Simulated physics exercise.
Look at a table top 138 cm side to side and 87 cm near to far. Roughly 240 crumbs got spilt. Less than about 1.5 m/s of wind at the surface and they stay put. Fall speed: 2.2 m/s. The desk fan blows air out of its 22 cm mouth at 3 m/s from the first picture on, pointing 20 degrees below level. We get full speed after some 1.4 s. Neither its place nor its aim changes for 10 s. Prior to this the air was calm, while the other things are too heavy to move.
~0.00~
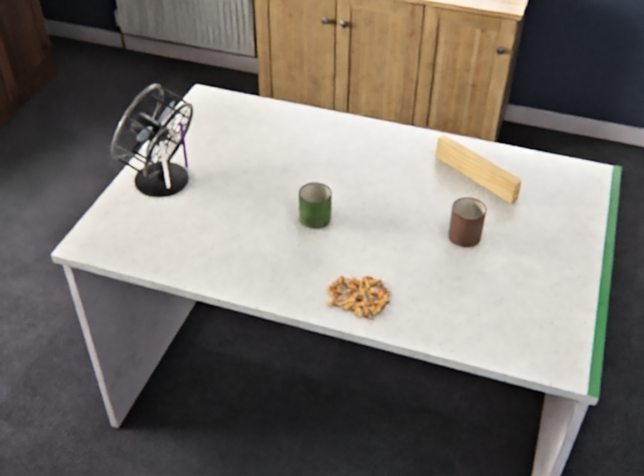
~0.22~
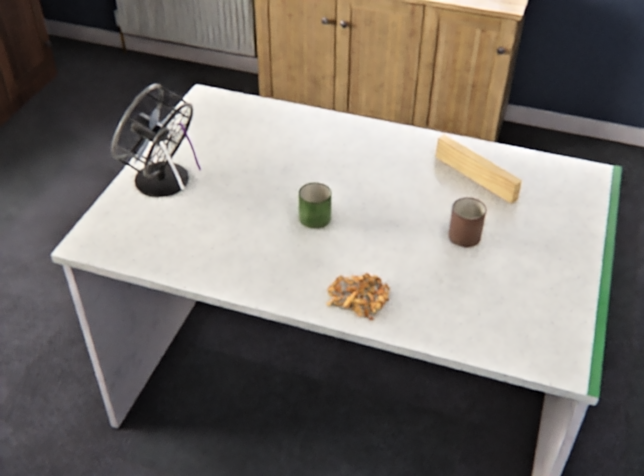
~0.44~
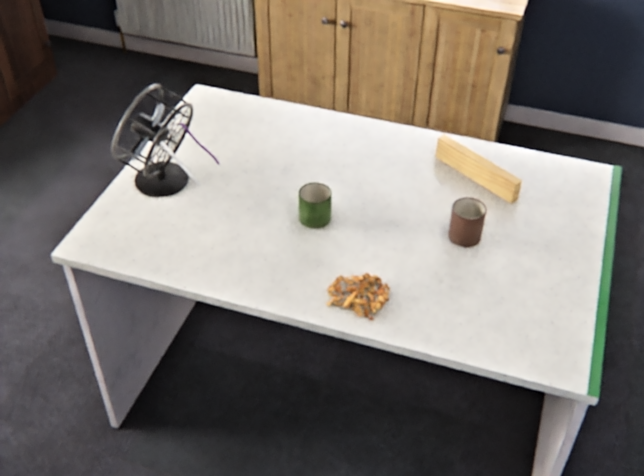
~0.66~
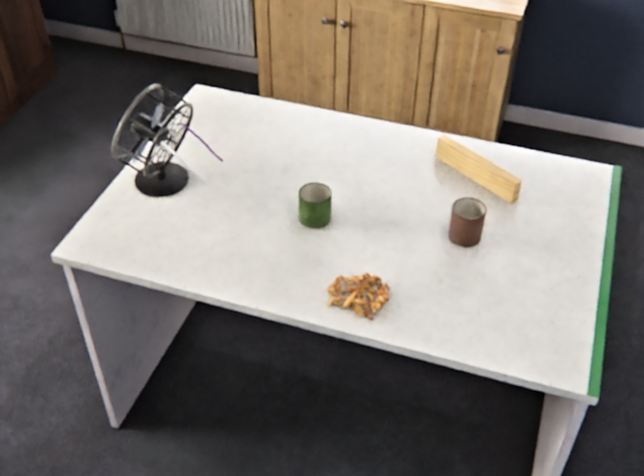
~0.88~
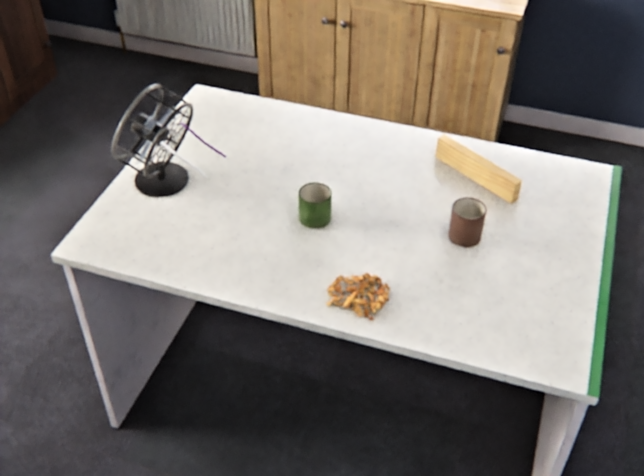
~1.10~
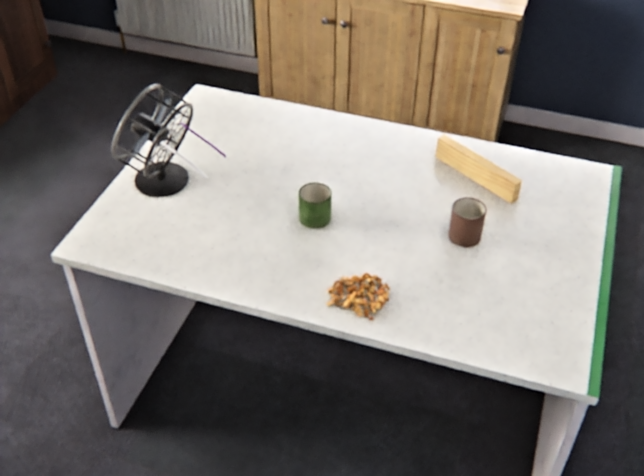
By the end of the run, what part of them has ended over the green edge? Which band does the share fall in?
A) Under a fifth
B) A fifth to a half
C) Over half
Option A: Under a fifth.
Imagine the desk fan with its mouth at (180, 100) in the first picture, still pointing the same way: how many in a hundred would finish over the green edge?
Estimate: About 0 %.
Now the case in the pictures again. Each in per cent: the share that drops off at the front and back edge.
I'd guess close to 100 percent front and near 0 percent back.
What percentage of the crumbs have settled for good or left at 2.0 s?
Roughly 100 % of them.
After 2.0 s the count stands so, 2 % are over the green edge.
After 3.2 s the count stands so, 2 % are over the green edge.
After 5.5 s the count stands so, 2 % are over the green edge.
After 10.0 s, at the end, 2 % are over the green edge.
